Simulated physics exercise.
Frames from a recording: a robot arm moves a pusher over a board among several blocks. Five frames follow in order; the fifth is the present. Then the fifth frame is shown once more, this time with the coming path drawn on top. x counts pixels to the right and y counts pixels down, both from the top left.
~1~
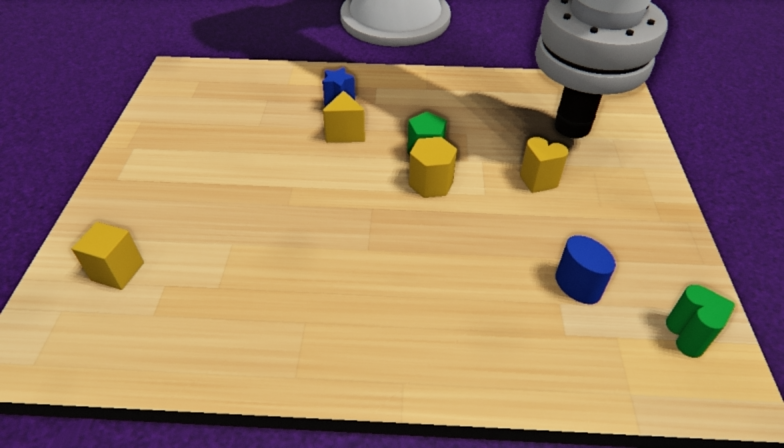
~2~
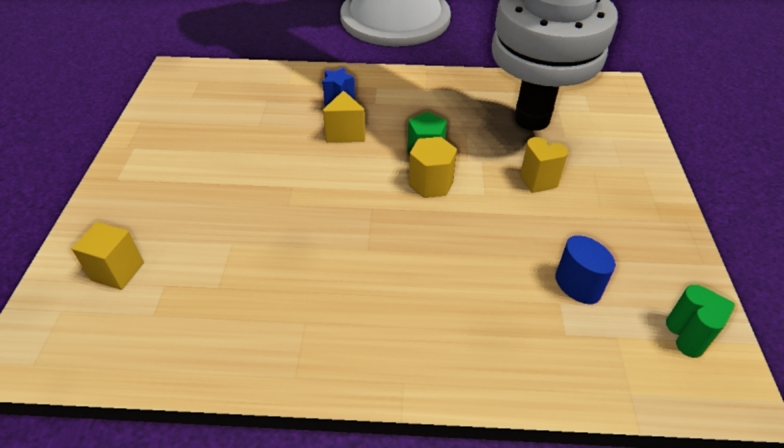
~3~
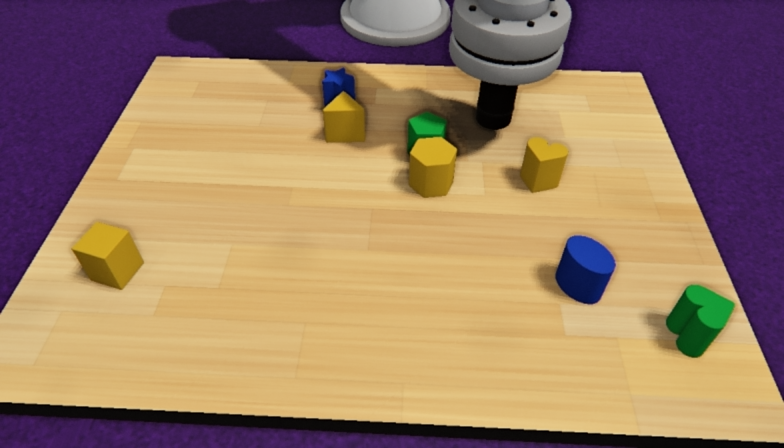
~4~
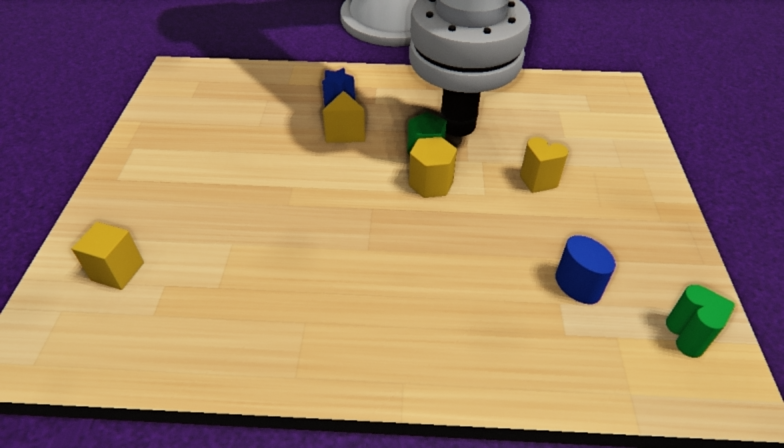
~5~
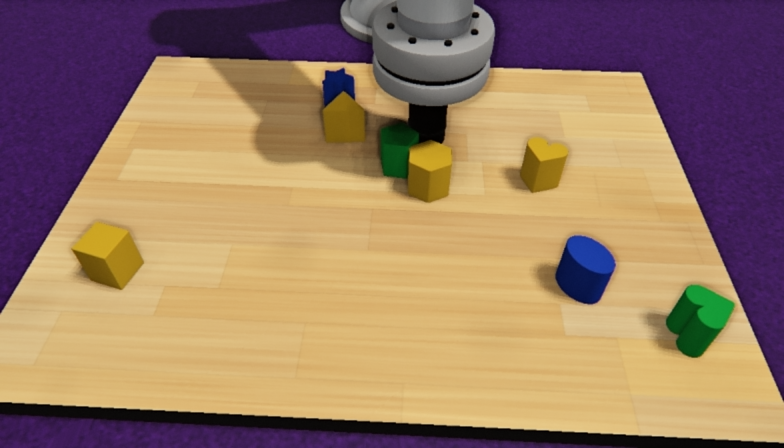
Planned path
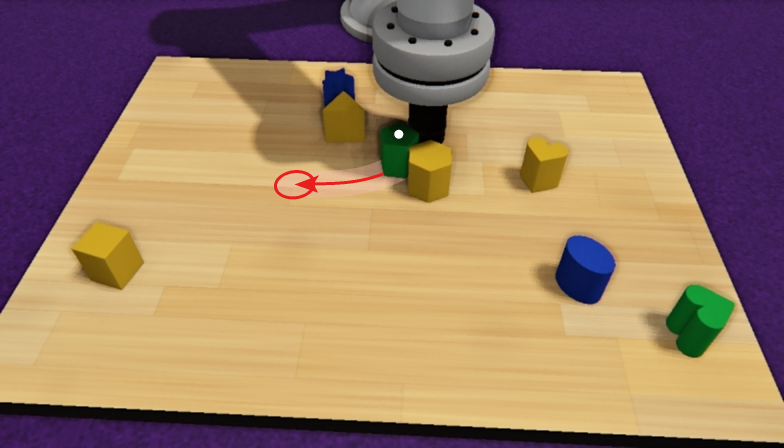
A robot arm swept its black pusher leftward across the back of a wooden board scattered with colored blocks, then nudged the green five-sided block to the left and slightly shifted the yellow six-sided one.
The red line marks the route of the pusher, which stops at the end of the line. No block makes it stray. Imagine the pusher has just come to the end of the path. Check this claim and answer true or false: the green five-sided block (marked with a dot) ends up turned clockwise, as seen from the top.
My answer: False.
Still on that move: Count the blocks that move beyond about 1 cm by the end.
Total: One.
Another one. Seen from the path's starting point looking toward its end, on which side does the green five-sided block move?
The green five-sided block is shifted sideways to the left, facing along the path from start to end.
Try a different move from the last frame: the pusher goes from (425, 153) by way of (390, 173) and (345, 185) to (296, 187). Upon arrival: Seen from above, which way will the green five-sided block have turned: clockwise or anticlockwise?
It makes a counterclockwise turn.
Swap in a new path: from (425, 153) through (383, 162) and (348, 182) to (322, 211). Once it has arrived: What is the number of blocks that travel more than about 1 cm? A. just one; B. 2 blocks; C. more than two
A.
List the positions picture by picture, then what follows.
The first picture shows pusher tip at (572, 128); block tops, green five-sided block at (428, 123); yellow six-sided block at (434, 151).
The second picture shows pusher at (532, 121); blocks unchanged.
The third picture shows pusher at (493, 120); blocks unchanged.
The fourth picture shows pusher at (458, 127); blocks unchanged.
The fifth picture shows pusher at (426, 139); green five-sided block at (399, 134); yellow six-sided block at (431, 154).
Path on the board, from (425, 153) via (389, 172) and (344, 183), ending at (295, 184); the dot is on the green five-sided block.
What follows on the original path. One third of the way, pusher at (388, 157); green five-sided block at (356, 152).
Two thirds of the way, pusher at (342, 168); green five-sided block at (310, 167).
At the end, pusher at (292, 170); green five-sided block at (278, 177), turned 40° anticlockwise; yellow six-sided block in place.
